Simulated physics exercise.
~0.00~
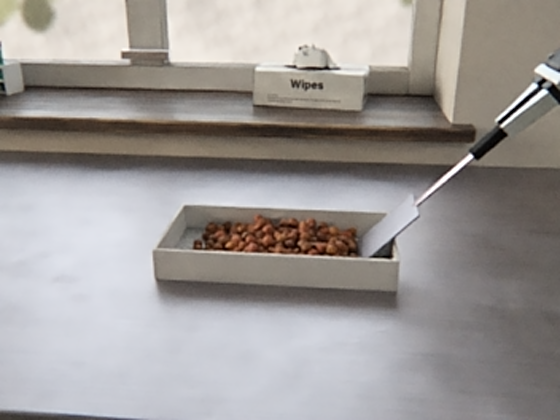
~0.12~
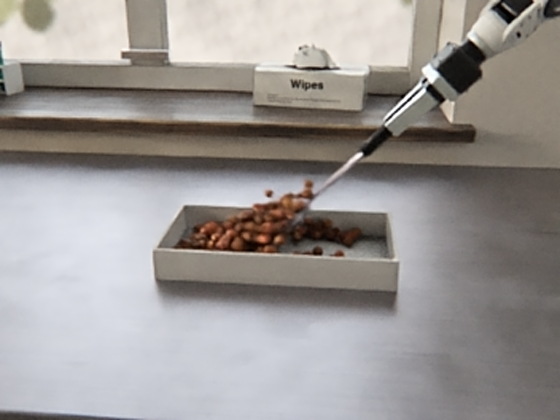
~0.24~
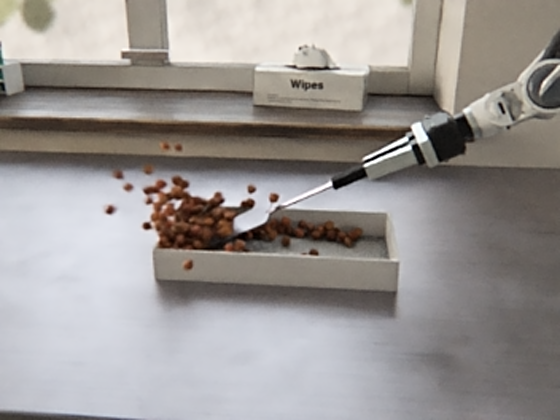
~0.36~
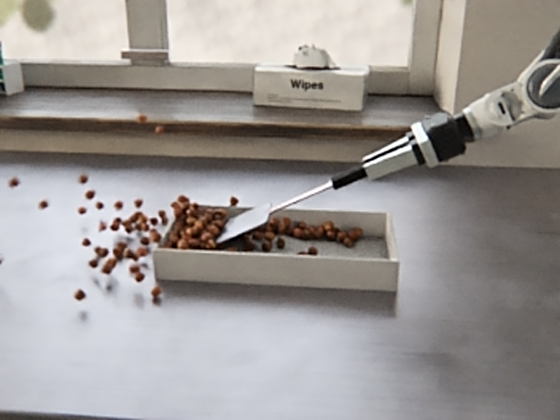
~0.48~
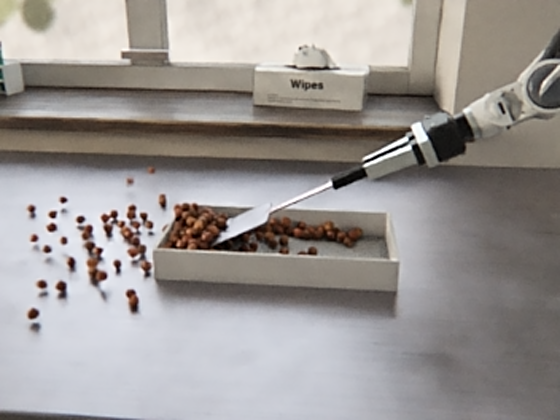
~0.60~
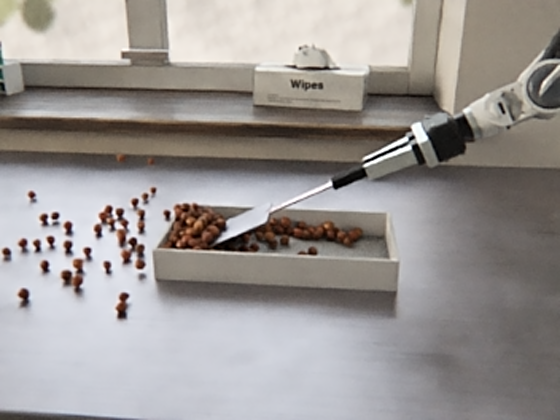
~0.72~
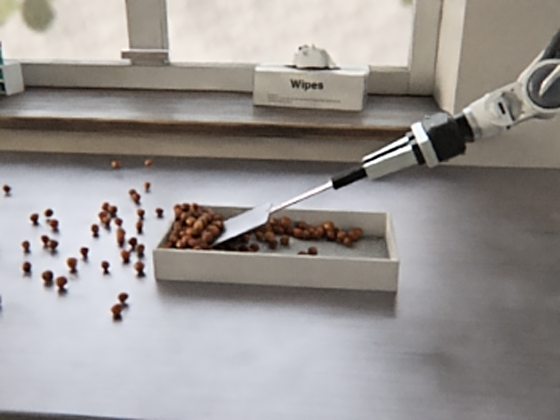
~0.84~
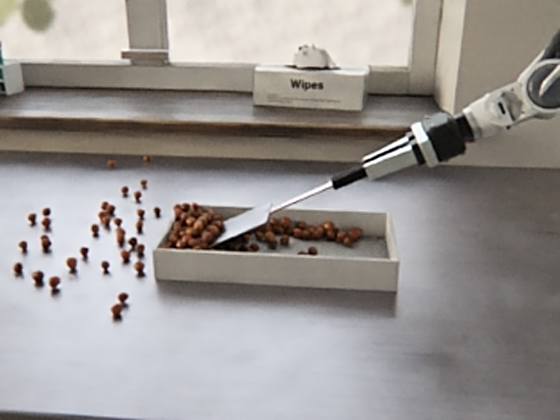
Paddle on a robot arm sweeping left through a shallow tray of hazelnuts, flinging some over the end onto the grey table.
